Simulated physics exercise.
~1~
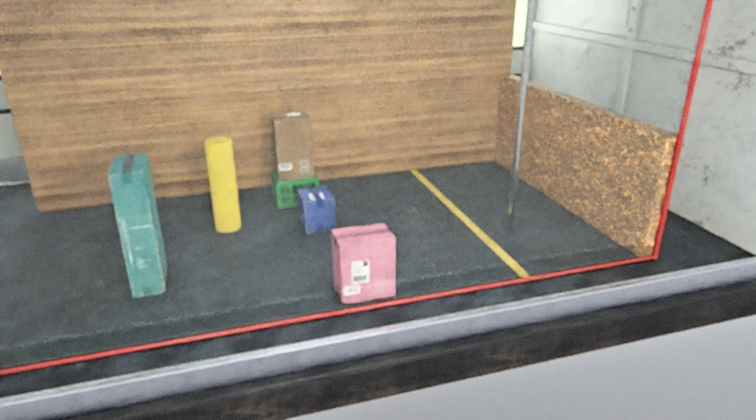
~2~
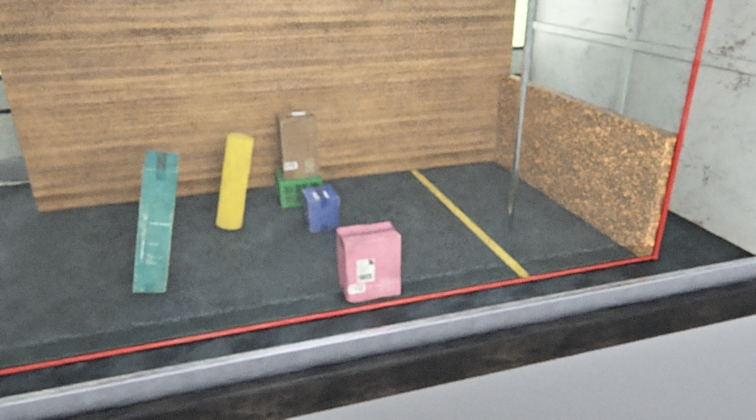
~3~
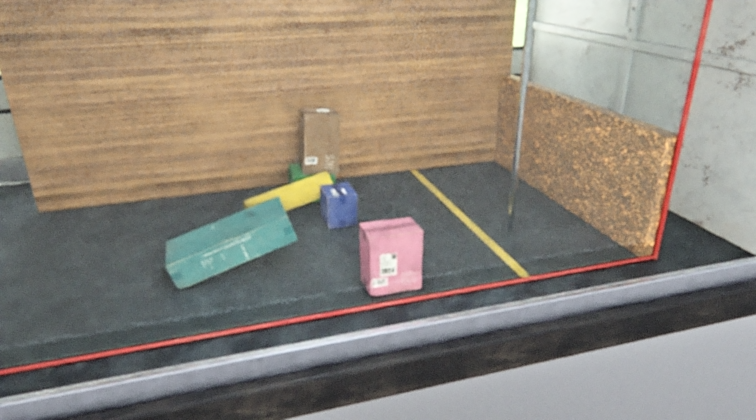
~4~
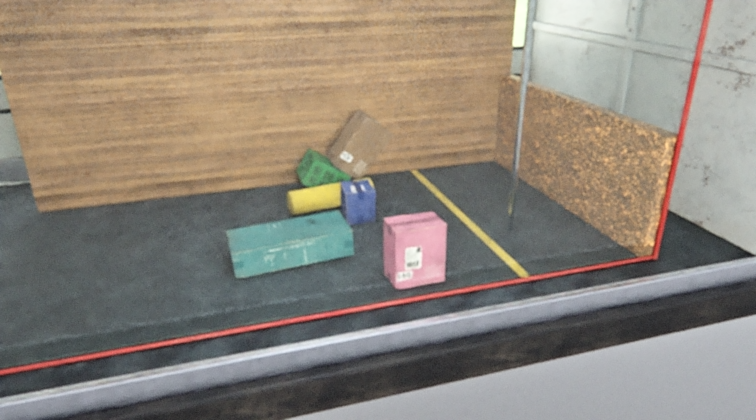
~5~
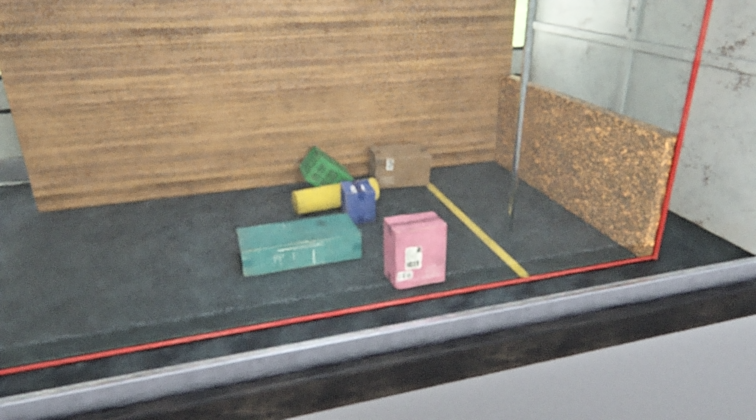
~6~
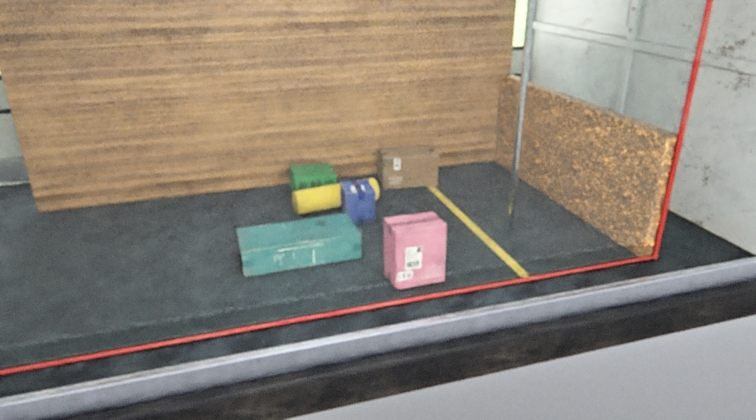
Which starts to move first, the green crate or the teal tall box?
The teal tall box starts to move first, and the green crate only starts moving after that.
To begin with, a teal tall box, a yellow roll, a pink pack, a blue carton and a brown pack above a green crate stand in a bay to the left of a yellow line. The teal box and the yellow roll lean to the right, then topple onto their sides while the pink pack and blue carton slide right, staying upright. Next the brown pack tips over to the right and the green crate tilts. Finally the crate settles behind the roll, and the brown pack lies on its side, short of the yellow line like the others.
